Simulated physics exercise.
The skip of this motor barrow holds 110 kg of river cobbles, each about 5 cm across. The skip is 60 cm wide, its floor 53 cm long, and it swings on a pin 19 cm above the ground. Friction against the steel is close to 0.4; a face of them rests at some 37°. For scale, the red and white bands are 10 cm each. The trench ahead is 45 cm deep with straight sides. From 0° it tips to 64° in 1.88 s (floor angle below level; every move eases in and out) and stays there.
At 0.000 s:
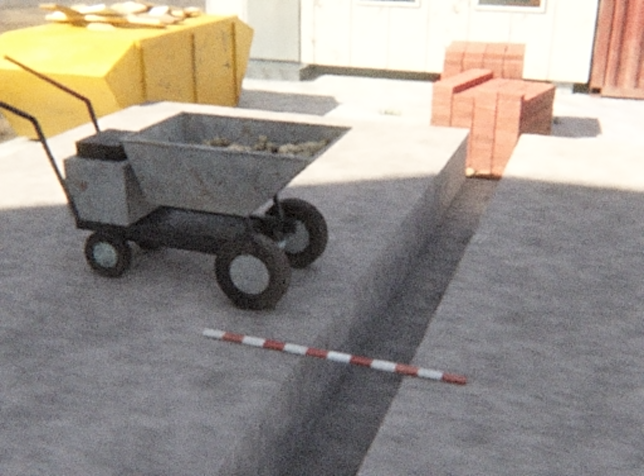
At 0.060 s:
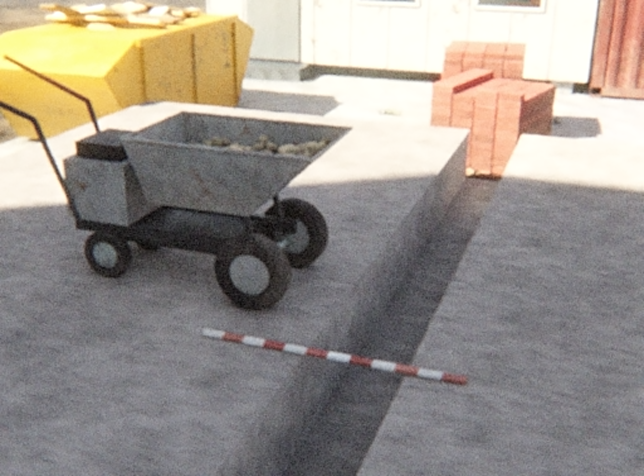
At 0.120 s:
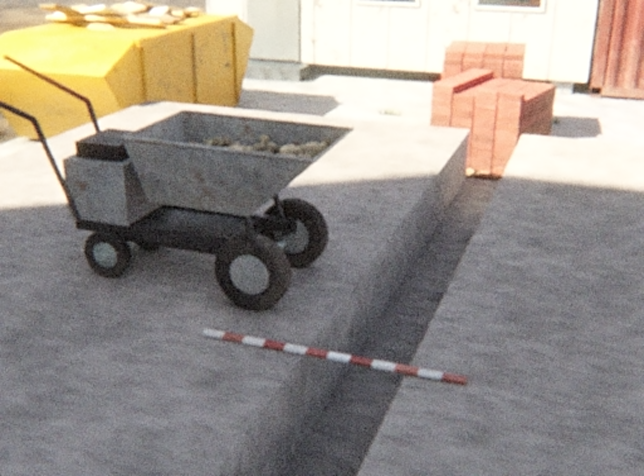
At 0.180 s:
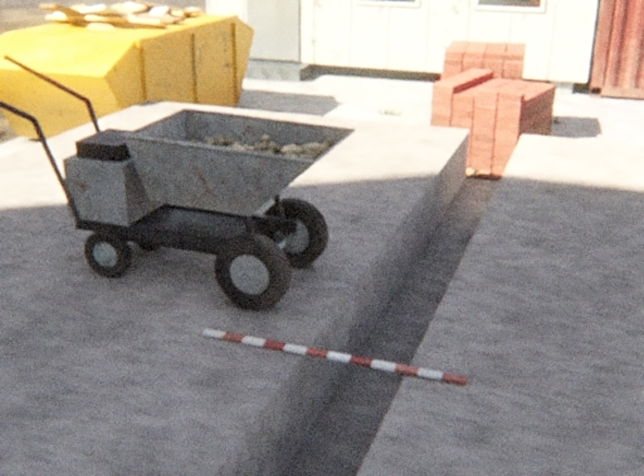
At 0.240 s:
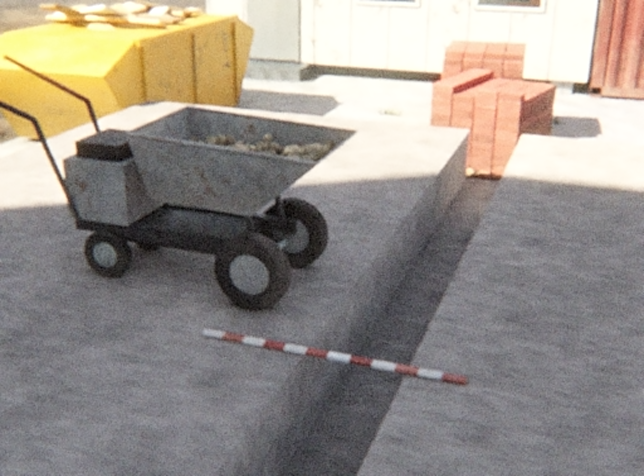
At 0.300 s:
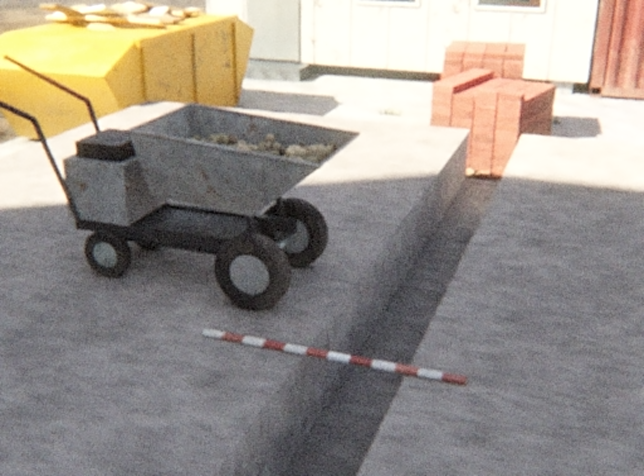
A grey motor barrow loaded with river cobbles stood still on the paving beside a straight trench, near a red and white striped pole, while its skip tilted slightly down toward the right.
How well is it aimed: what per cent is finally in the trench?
Roughly 63 per cent ends in the trench.
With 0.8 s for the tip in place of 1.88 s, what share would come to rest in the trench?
In that case some 50 per cent.
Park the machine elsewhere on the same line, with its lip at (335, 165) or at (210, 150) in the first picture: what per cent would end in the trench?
About 30 and 70 per cent.
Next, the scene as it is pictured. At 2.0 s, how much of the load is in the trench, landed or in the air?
About 25 per cent by then.
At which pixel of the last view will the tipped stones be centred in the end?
Their middle is at about (418, 373).
After 1.4 s the floor is at 54°; 100 % in the skip; the foremost stones are at (392, 246).
After 2.0 s the floor is at 64°; 56 % in the skip, 24 % in the trench, 19 % past the trench; the foremost stones are at (498, 317).
After 2.3 s the floor is at 64°; 25 % in the skip, 39 % in the trench, 36 % past the trench; the foremost stones are at (553, 326).
After 4.3 s the floor is at 64°; 0 % in the skip, 63 % in the trench, 37 % past the trench; the foremost stones are at (568, 322).
